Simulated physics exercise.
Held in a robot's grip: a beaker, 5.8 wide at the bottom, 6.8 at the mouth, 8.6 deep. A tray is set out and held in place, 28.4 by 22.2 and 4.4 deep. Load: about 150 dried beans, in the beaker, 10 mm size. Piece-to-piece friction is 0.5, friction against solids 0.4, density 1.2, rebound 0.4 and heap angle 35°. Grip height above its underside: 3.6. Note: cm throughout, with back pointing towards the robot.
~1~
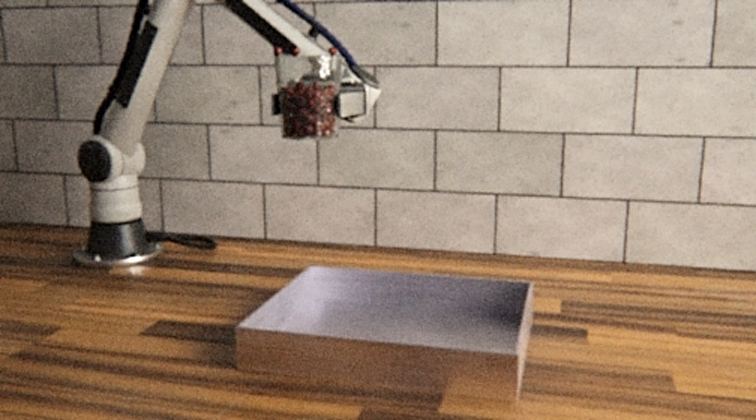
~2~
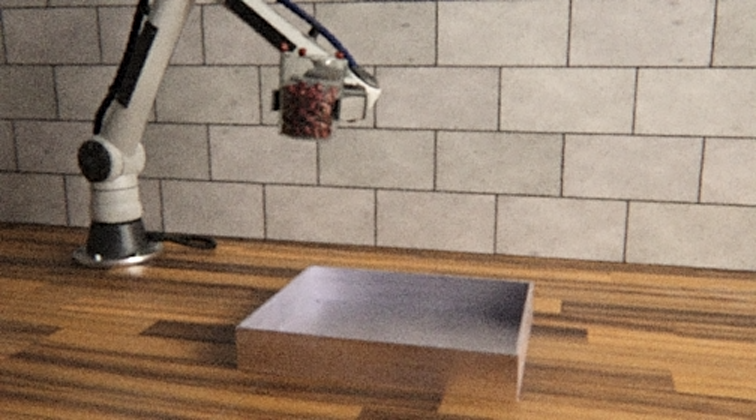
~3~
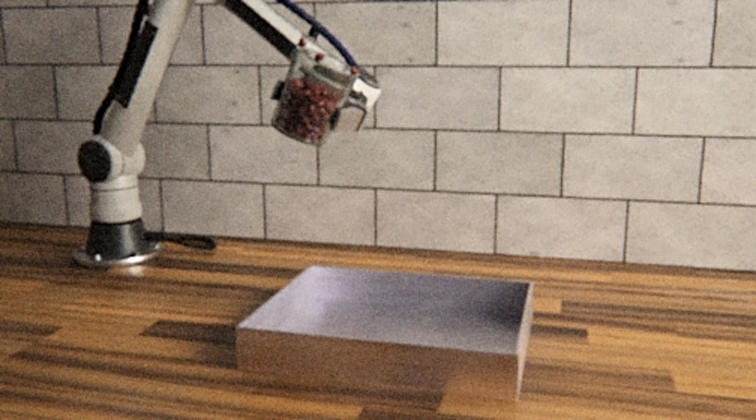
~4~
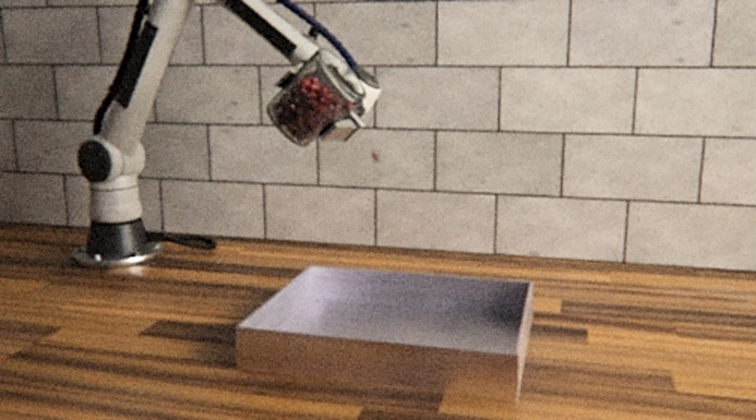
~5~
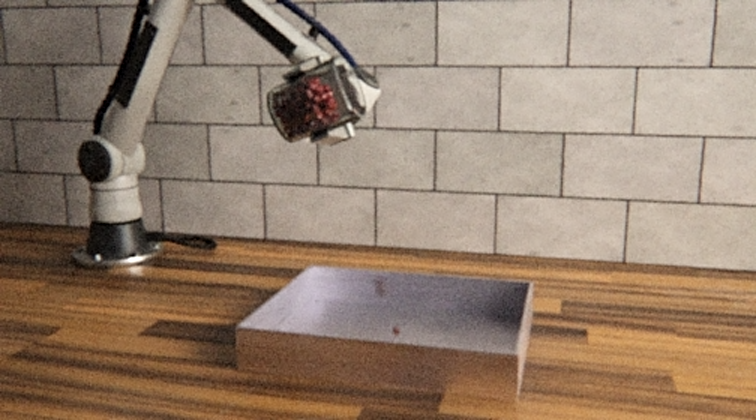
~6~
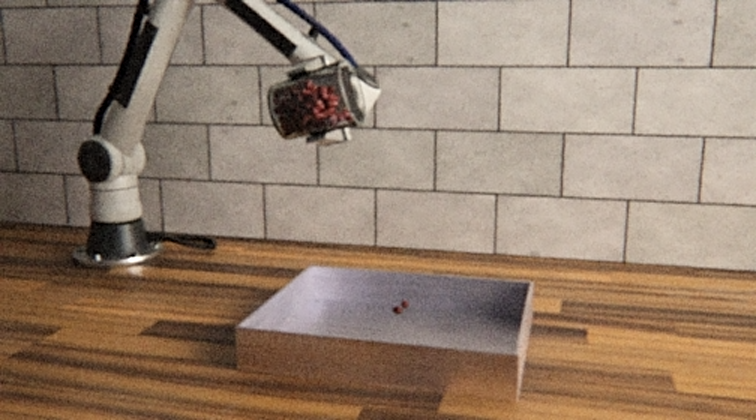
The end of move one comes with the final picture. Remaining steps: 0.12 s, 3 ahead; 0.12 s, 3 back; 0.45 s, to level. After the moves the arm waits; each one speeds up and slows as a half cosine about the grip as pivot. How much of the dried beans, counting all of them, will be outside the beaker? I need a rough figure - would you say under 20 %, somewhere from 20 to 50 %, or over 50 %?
I would say under 20 %.
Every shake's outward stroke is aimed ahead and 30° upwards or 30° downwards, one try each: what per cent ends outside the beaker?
Roughly 15 per cent, then 5 per cent.
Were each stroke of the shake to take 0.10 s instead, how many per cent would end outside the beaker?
That would give around 20 per cent.
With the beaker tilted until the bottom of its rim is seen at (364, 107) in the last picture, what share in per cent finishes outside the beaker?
It comes out near 5 percent.
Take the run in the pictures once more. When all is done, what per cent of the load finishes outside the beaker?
10 per cent, more or less.
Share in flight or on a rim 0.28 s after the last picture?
Roughly 7 percent.
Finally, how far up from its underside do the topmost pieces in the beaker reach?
Around 7.0 centimetres above the underside.
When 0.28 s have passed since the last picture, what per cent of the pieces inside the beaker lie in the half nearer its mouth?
Estimate: Around 45 %.
Then, 0.28 s after the last picture, tilted 73° forward, highest piece 28 above the table; 141 in the beaker, 2 in the tray, 11 in flight or on a rim.
Then, 0.55 s after the last picture, tilted 16° forward, highest piece 31 above the table; 136 in the beaker, 18 in the tray.
Then, 0.89 s after the last picture, level, highest piece 30 above the table; 136 in the beaker, 18 in the tray.
Then, 1.94 s after the last picture, level, highest piece 30 above the table; 136 in the beaker, 18 in the tray.
Final count, 136 in the beaker, 18 in the tray. That is 12 % outside the beaker.
